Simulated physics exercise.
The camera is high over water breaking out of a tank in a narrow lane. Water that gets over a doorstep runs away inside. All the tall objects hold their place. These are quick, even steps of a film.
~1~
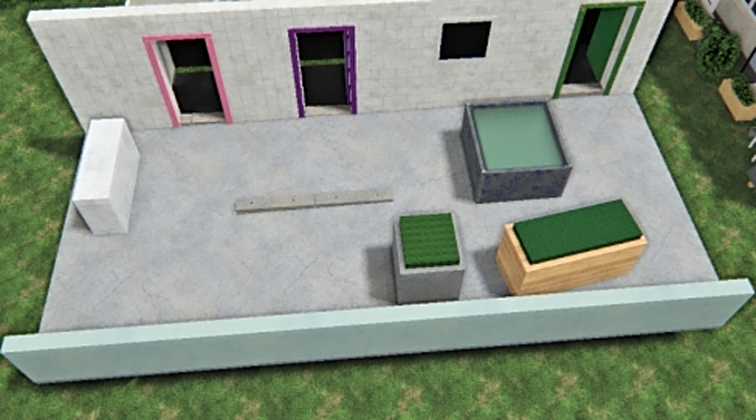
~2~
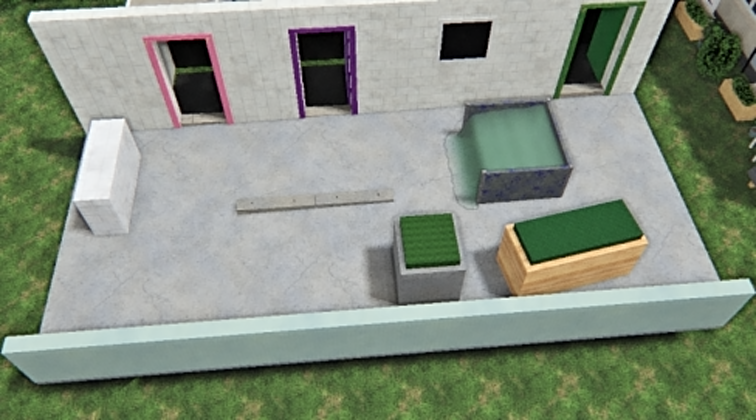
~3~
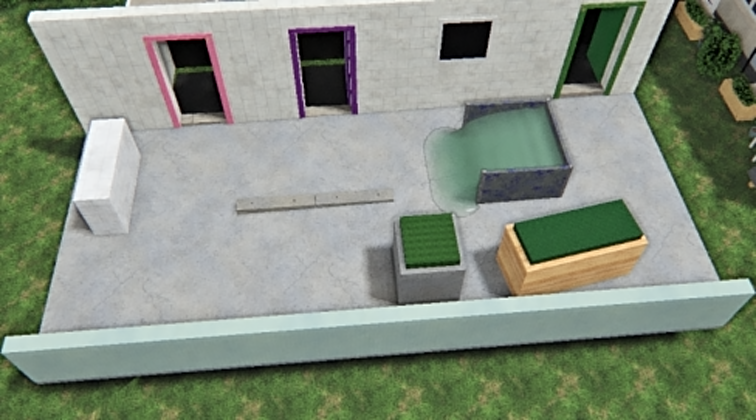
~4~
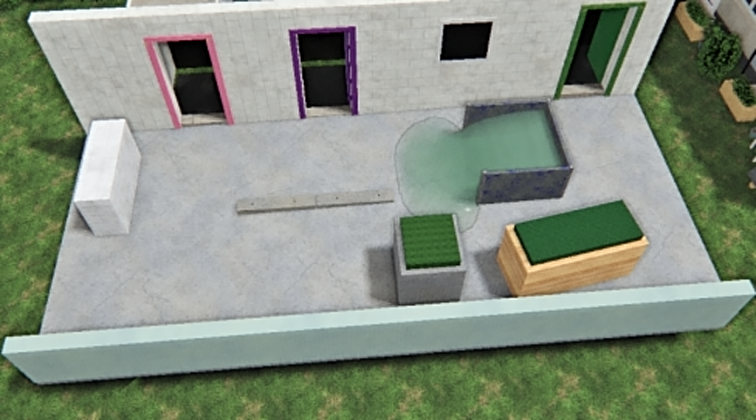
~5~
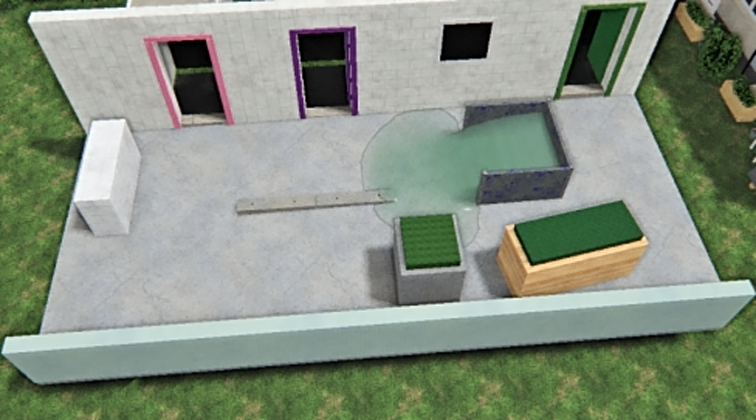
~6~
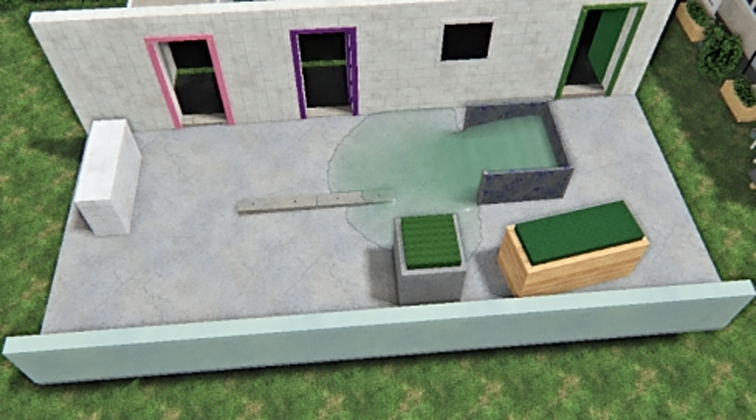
Green water pours from the left side of a dark tank and spreads leftward across grey paving.
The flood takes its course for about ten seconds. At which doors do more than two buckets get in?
The pink door holds within the limit; the green door holds within the limit; the purple door floods.
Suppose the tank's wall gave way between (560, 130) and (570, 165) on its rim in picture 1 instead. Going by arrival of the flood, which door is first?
I say the green one.
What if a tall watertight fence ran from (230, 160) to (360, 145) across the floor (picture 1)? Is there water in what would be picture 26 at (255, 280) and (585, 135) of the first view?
As listed: Covered, free of water.
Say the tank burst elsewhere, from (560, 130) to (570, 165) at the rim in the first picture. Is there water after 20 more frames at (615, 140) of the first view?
At that place: Covered.
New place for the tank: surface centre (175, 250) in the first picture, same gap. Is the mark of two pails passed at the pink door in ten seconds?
In short: The pink door takes less.
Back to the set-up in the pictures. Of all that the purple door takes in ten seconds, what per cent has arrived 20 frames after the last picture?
Some 90 per cent.
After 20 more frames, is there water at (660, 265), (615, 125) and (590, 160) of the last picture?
In that order: Dry, dry, dry.
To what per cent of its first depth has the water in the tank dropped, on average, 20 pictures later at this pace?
About 8 per cent.
A moment on, water covers 35 % of the floor; the pink door not reached, the green door not reached, the purple door under two buckets in.
Next, water covers 50 % of the floor; the pink door wet at the sill, nothing in, the green door not reached, the purple door under two buckets in.
Then, water covers 60 % of the floor; the pink door wet at the sill, nothing in, the green door not reached, the purple door over two buckets in.
Later, water covers 45 % of the floor; the pink door wet at the sill, nothing in, the green door not reached, the purple door over two buckets in.
In the end, water covers 30 % of the floor; the pink door wet at the sill, nothing in, the green door not reached, the purple door over two buckets in.
